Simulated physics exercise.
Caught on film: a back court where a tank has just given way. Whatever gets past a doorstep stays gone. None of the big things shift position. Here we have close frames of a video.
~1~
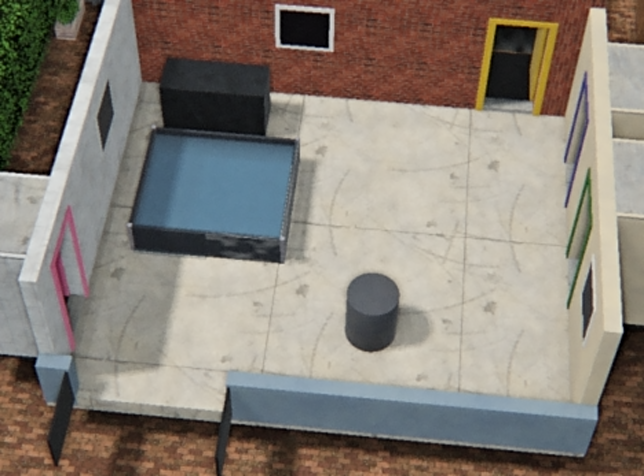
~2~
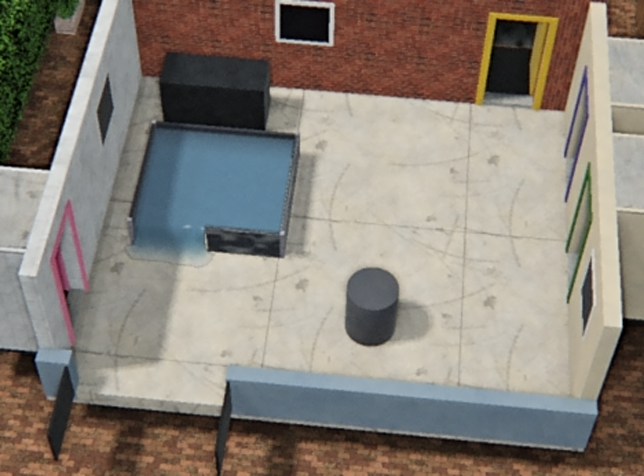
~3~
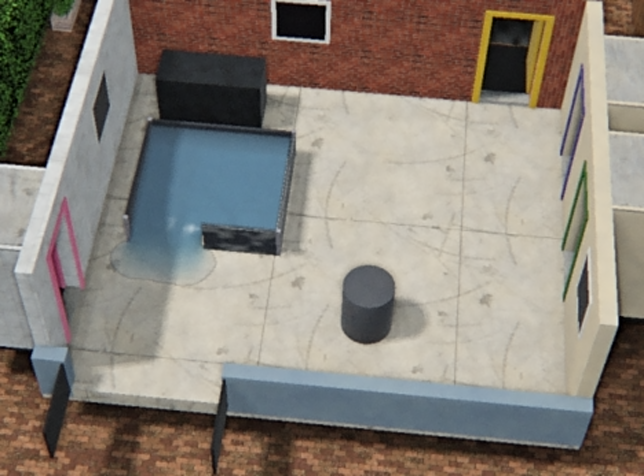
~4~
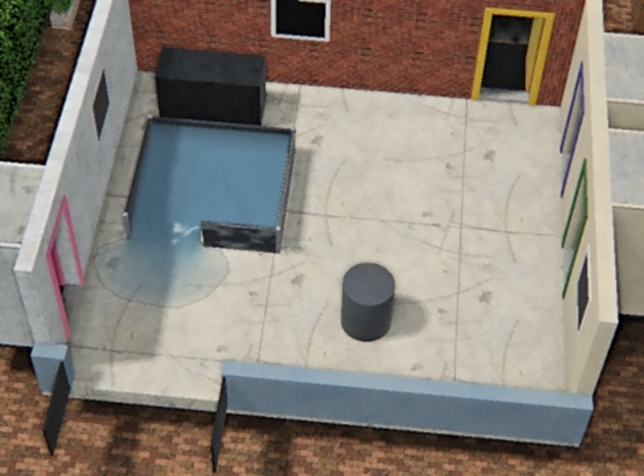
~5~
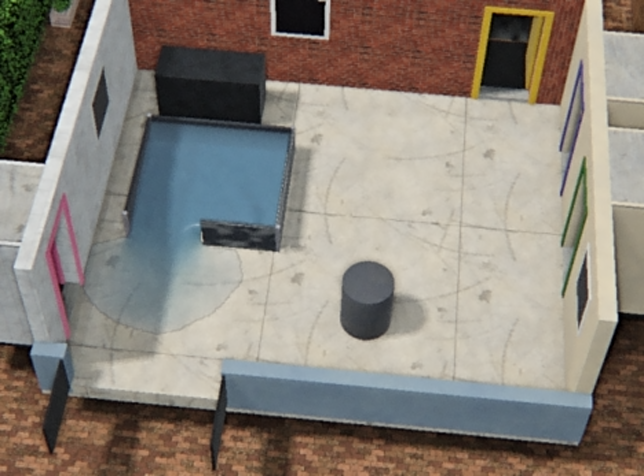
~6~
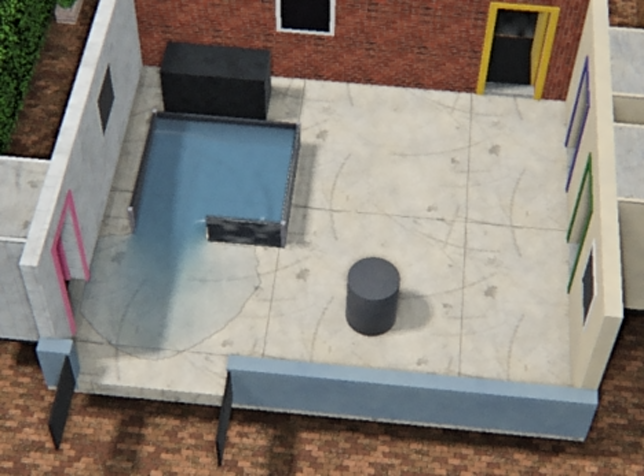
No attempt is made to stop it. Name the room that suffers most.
Pink.
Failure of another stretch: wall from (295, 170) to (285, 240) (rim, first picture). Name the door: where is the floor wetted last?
The pink-painted one is last.
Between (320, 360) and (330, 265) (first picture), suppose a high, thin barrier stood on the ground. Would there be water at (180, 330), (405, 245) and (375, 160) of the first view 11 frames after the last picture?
Spot by spot, my read is reached by the flood, then still bare, then still bare.
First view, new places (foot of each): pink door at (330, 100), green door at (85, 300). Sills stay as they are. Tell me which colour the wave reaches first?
It's the green one.
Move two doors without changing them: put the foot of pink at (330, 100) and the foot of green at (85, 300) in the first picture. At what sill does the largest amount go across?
That would be the door marked green.
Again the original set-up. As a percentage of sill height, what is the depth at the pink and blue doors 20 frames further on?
First around 160 percent, second around 0 percent.
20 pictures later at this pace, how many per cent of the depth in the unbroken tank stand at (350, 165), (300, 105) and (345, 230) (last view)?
Going in order, that's 0, 0 and 0 %.
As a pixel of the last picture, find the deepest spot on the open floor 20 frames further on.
Estimated pixel: (68, 356).
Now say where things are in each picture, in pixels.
Still water in the open tank at (216, 185), in the first frame.
Water pours out at (171, 238) and has run to (131, 250), in the second frame.
The front is at (122, 269), out from the gap at (167, 237), in the third frame.
Water pours out at (167, 235) and has run to (178, 303), in the fourth frame.
The front is at (164, 329), out from the gap at (166, 233), in the fifth frame.
Water pours out at (172, 229) and has run to a hidden place, in the sixth frame.
A moment on, water covers 15 % of the floor; pink door wet at the sill, nothing in, blue door not reached, green door not reached, yellow door not reached.
Next, water covers 15 % of the floor; pink door some in, blue door not reached, green door not reached, yellow door not reached.
Then, water covers 20 % of the floor; pink door some in, blue door not reached, green door not reached, yellow door not reached.
Later, water covers 25 % of the floor; pink door a lot in, blue door not reached, green door not reached, yellow door not reached.
In the end, water covers 25 % of the floor; pink door a lot in, blue door not reached, green door not reached, yellow door not reached; the pink door has let in the most.
